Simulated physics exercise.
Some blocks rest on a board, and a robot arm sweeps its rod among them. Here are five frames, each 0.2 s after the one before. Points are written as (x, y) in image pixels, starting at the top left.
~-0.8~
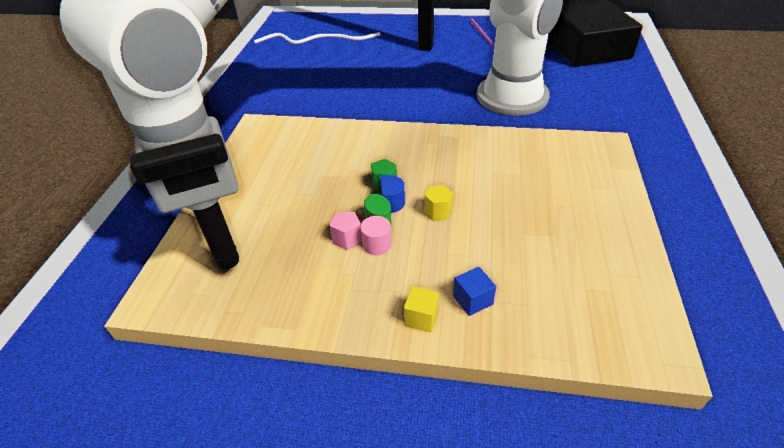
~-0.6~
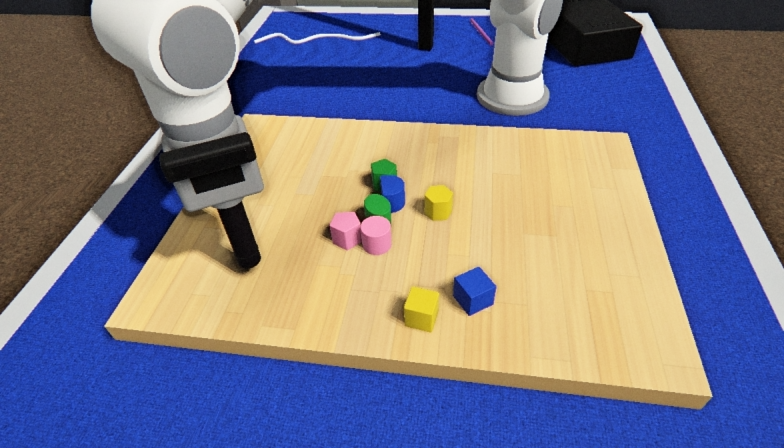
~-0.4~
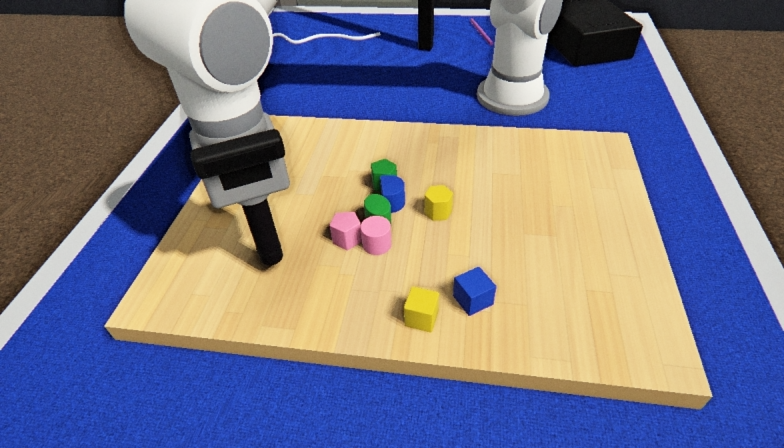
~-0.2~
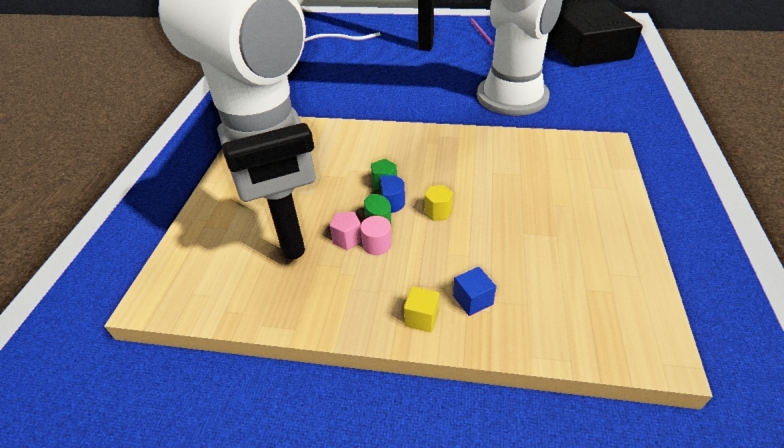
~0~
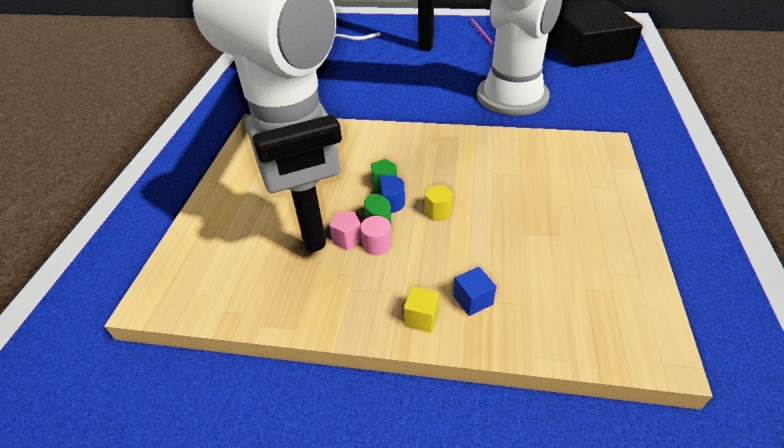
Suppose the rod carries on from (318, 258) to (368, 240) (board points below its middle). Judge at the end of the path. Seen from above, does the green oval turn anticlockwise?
I'd say no.
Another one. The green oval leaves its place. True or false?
This is true.
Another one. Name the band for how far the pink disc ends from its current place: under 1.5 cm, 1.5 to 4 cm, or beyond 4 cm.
I reckon it covers between 1.5 and 4 cm.
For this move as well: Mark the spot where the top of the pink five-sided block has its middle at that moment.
It should be at about (364, 206).
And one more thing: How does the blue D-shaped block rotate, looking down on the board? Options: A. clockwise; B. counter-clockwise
My answer is option B.
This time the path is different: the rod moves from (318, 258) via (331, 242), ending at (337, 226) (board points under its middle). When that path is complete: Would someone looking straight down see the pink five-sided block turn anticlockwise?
No, that is not what happens.
The first path, step by step. Halfway along, rod (342, 235); pink five-sided block (353, 215), turned 15° anticlockwise.
At the end, rod (367, 227); pink five-sided block (364, 206), turned 35° anticlockwise; pink disc (392, 223); green oval (389, 196), turned 25° clockwise; blue D-shaped block (401, 181), turned 40° anticlockwise.
